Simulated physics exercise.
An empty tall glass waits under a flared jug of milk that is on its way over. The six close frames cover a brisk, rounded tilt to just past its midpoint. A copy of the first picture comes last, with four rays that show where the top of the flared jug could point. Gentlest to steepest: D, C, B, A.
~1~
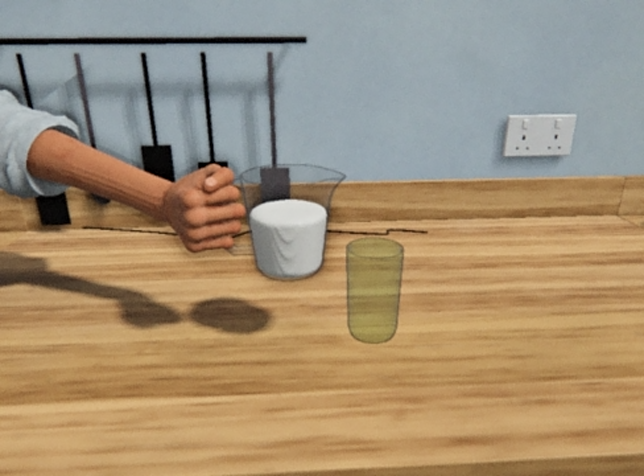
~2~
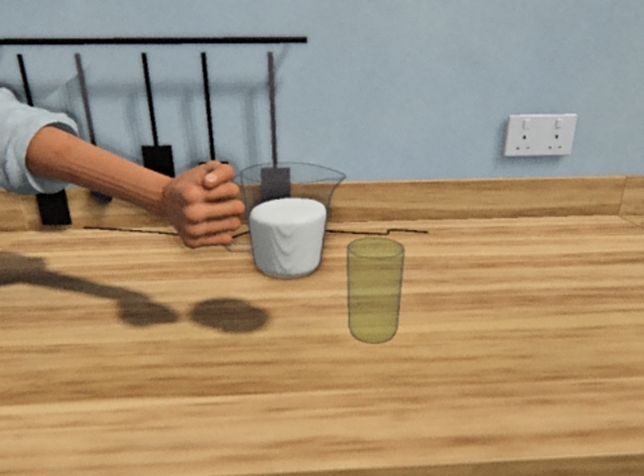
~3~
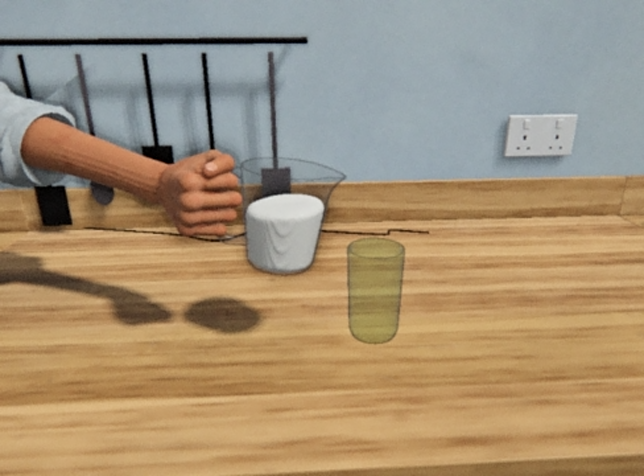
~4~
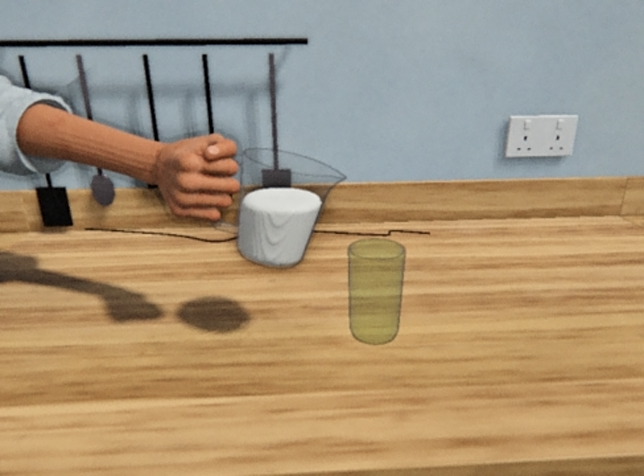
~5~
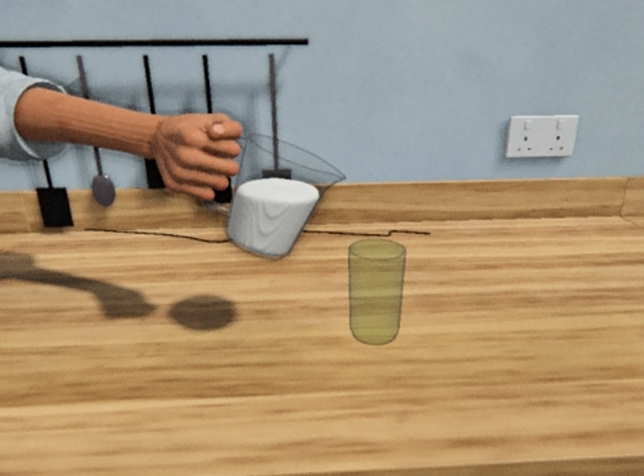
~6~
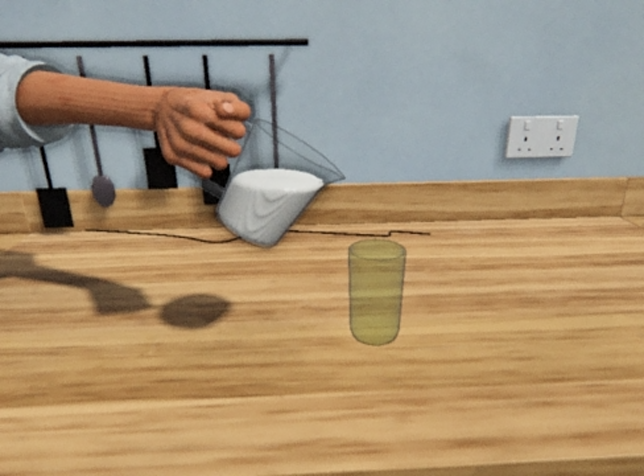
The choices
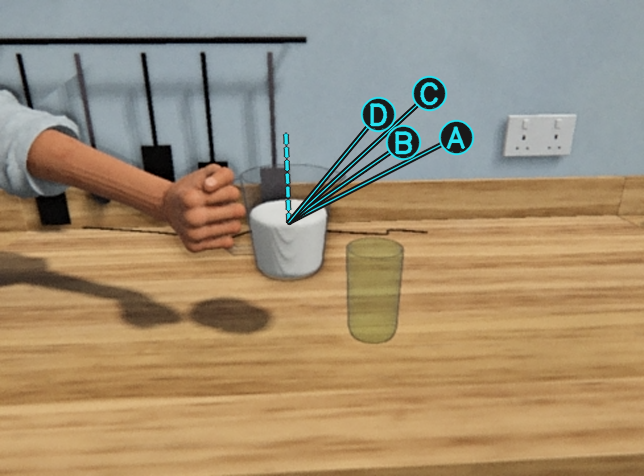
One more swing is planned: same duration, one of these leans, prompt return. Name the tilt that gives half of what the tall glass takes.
Line A does it best.
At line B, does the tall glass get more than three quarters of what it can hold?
No.
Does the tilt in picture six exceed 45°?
No, it does not.
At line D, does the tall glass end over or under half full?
Under half.
On the marked copy, A at (440, 144); B at (389, 152); C at (416, 105); D at (367, 127).
With A, the tall glass ends with about 47 % of what it can hold.
With B, the tall glass ends with about 26 % of what it can hold.
With C, the tall glass ends with about 11 % of what it can hold.
With D, the tall glass ends with about 2 % of what it can hold.
